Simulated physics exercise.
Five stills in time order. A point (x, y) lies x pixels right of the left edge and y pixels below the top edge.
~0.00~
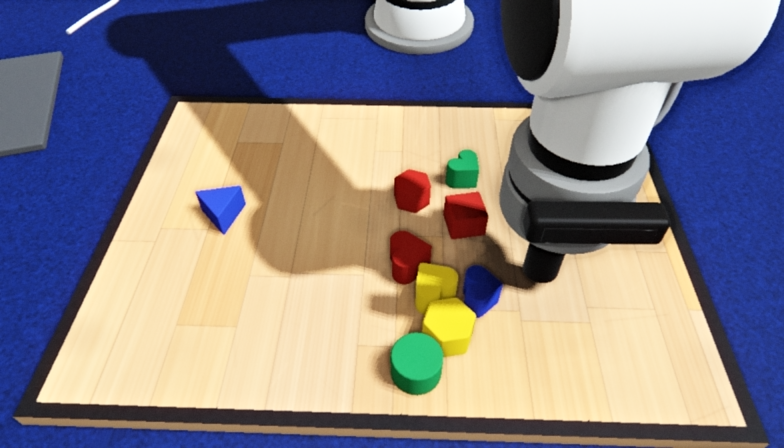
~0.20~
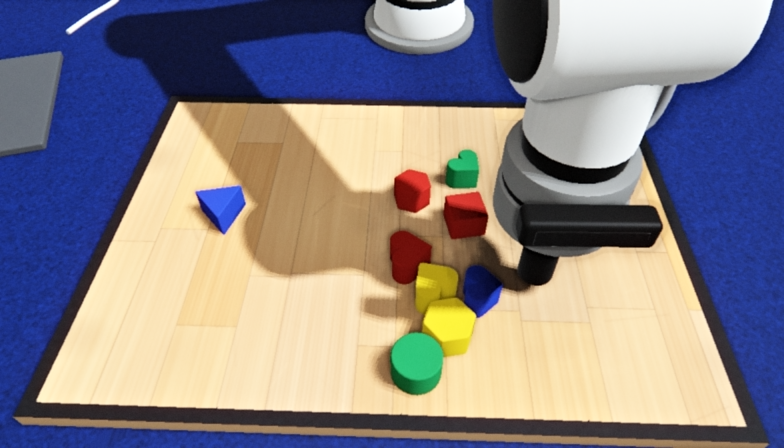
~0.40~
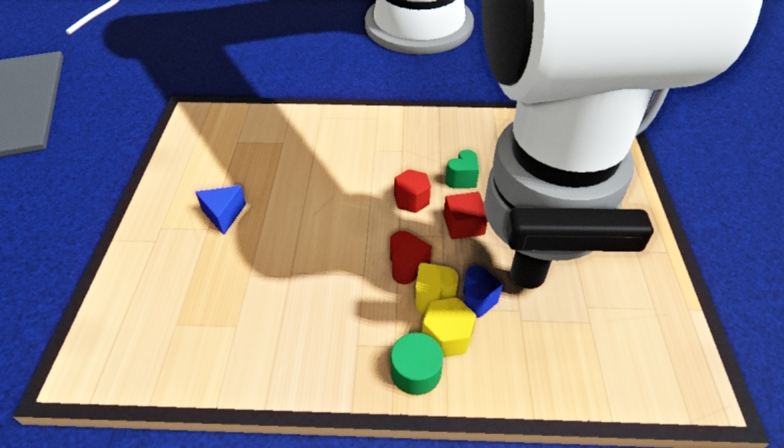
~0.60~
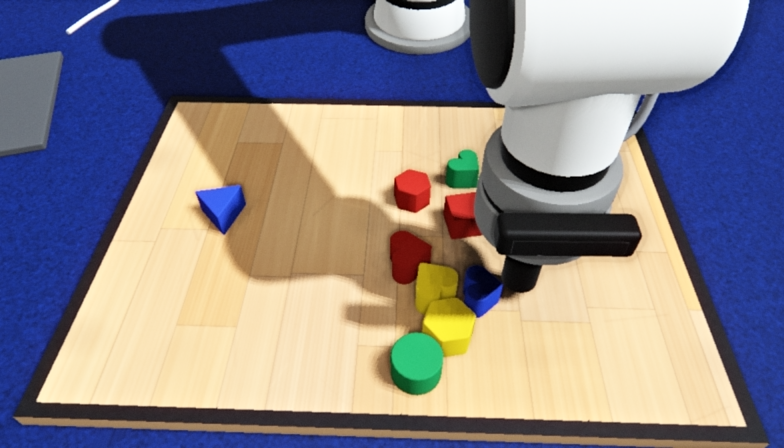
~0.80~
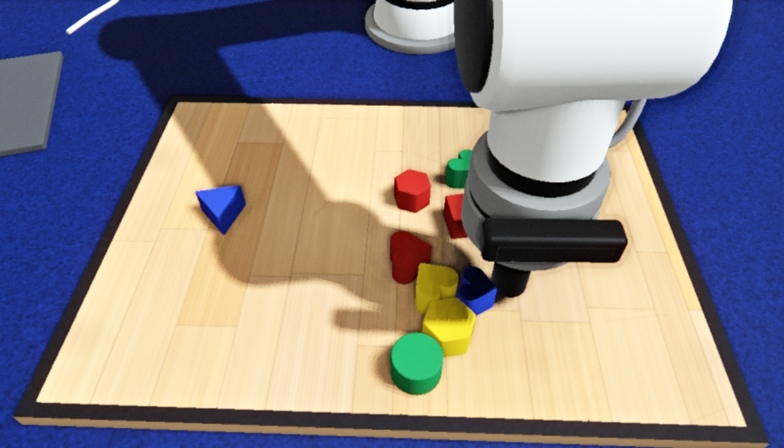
Robot arm moving its black post left across a wooden board, nudging a blue block slightly beside yellow blocks.
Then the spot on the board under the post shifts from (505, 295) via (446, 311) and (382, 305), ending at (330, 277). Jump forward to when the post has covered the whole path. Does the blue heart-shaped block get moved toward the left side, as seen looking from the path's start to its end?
Short answer: No.
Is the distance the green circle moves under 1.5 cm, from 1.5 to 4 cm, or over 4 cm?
Band: 1.5 to 4 cm.
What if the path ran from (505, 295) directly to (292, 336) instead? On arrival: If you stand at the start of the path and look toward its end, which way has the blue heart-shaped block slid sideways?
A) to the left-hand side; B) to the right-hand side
Answer: B.
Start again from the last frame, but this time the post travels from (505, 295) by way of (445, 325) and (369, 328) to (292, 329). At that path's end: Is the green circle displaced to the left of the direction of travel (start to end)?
Yes - that is the case.
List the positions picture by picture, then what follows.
Post tip (540, 270); block tops, red heart-shaped block (408, 247); green circle (417, 355); yellow heart-shaped block (435, 279); yellow six-sided block (450, 318); blue heart-shaped block (482, 282), in the first picture.
Post (535, 272); blocks unchanged, in the second picture.
Post (528, 275); blocks unchanged, in the third picture.
Post (519, 279); blocks unchanged, in the fourth picture.
Post (508, 283); red heart-shaped block (408, 247); green circle (417, 355); yellow heart-shaped block (435, 279); yellow six-sided block (450, 318); blue heart-shaped block (476, 284), in the fifth picture.
The first path, step by step. One third of the way, post (446, 300); red heart-shaped block (396, 244), turned 40° clockwise; green circle (411, 372); yellow heart-shaped block (386, 273); yellow six-sided block (421, 325), turned 55° anticlockwise; blue heart-shaped block (412, 287), turned 40° clockwise.
Two thirds of the way, post (381, 293); red heart-shaped block (396, 243), turned 45° clockwise; green circle (410, 379); yellow heart-shaped block (336, 253), turned 25° clockwise; yellow six-sided block (400, 330), turned 95° anticlockwise; blue heart-shaped block (349, 274), turned 65° clockwise.
At the end, post (328, 265); red heart-shaped block (396, 243), turned 45° clockwise; green circle (410, 379); yellow heart-shaped block (292, 224), turned 35° clockwise; yellow six-sided block (400, 330), turned 95° anticlockwise; blue heart-shaped block (298, 246), turned 70° clockwise.
